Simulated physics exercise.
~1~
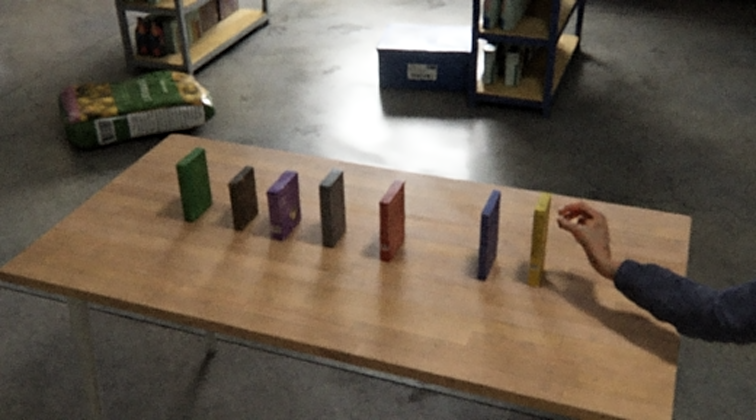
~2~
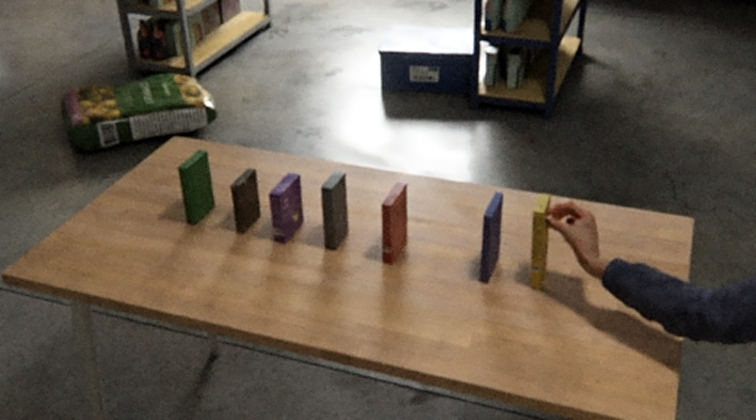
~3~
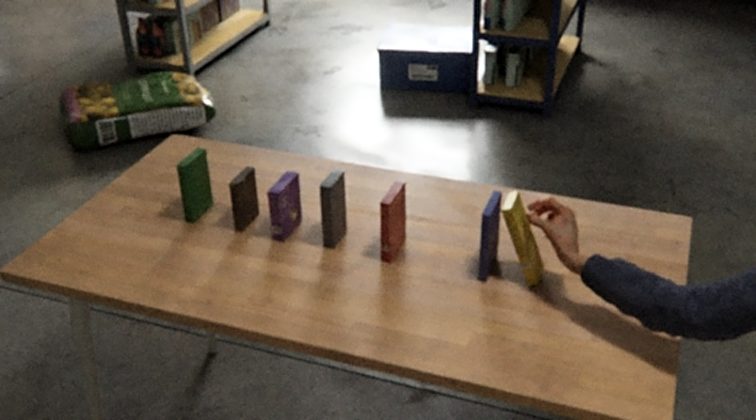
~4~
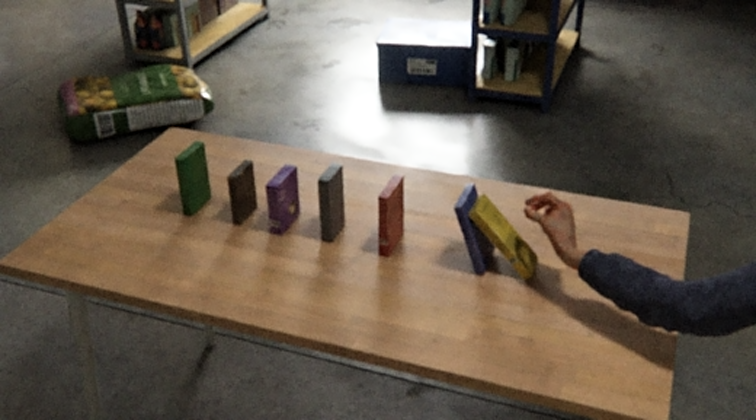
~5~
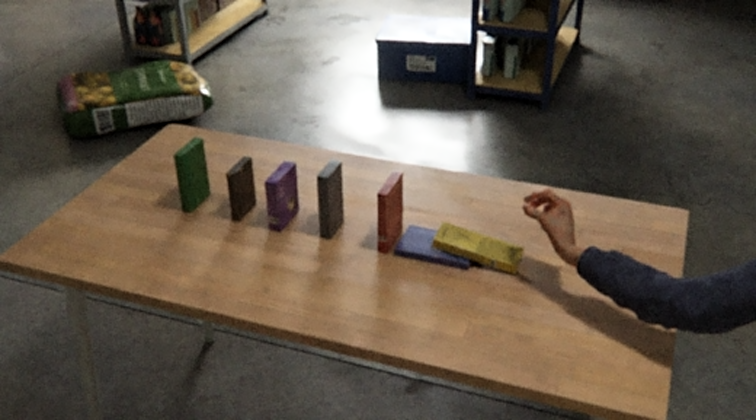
A yellow packet tipped left when a hand nudged it at the right end of a row on a wooden table, knocking the blue board flat and coming down partly on top of it, while the red, grey, purple, black and green pieces stayed standing.
